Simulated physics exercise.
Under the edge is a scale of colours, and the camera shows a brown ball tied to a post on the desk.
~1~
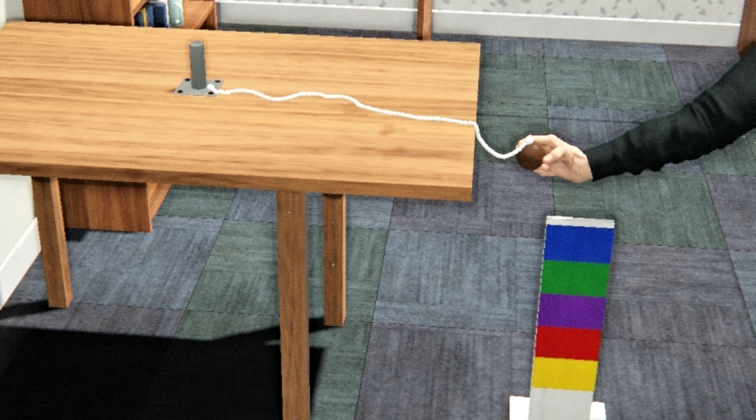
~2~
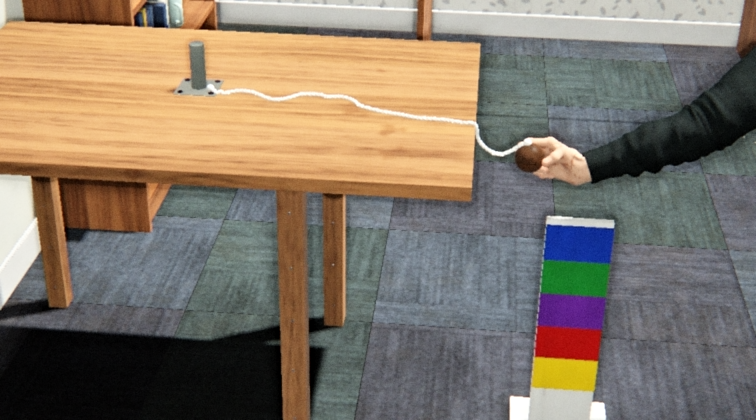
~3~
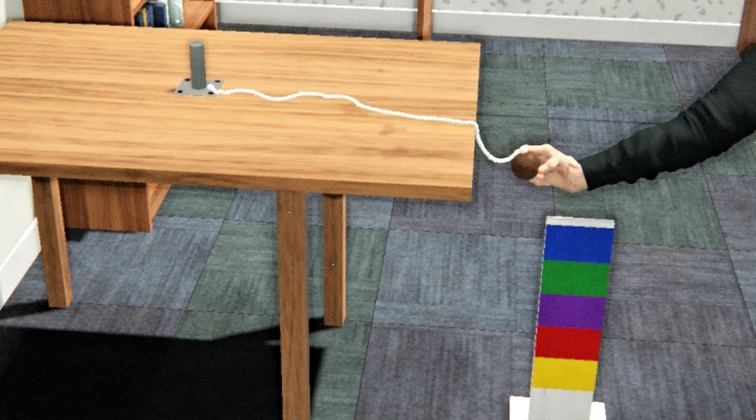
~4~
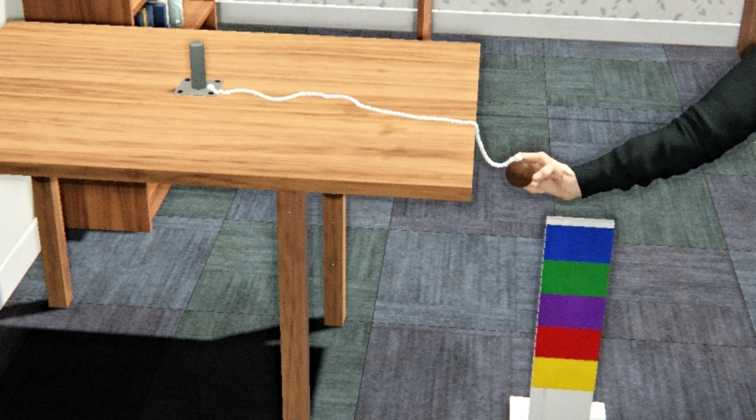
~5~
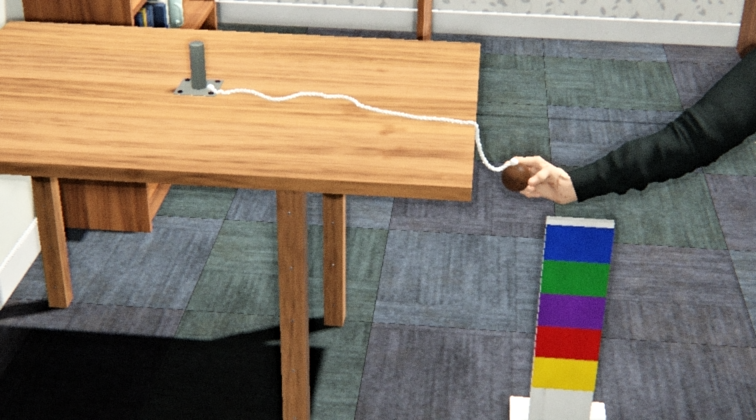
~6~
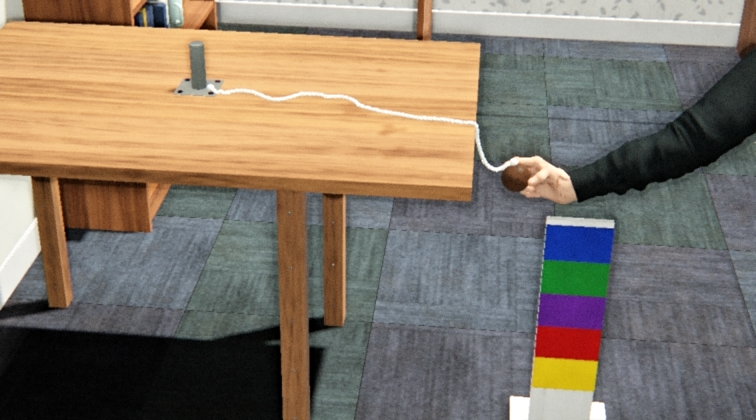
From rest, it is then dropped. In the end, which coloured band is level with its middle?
The blue band.
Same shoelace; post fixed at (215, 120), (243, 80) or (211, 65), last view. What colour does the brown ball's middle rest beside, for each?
First try: Green; second try: Green; third try: Blue.
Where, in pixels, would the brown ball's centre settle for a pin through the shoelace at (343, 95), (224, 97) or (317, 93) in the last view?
About (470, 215), (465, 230) and (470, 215).
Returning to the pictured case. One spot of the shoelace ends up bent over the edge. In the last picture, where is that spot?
You'll find it somewhere near (437, 119).
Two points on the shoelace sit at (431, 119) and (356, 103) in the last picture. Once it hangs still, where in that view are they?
To (470, 118) for the first and to (386, 108) for the second.
Early on, ball near (466, 232); level with blue.
Midway, ball near (487, 238); level with blue.
Finally, ball near (469, 238); level with blue. The blue one.
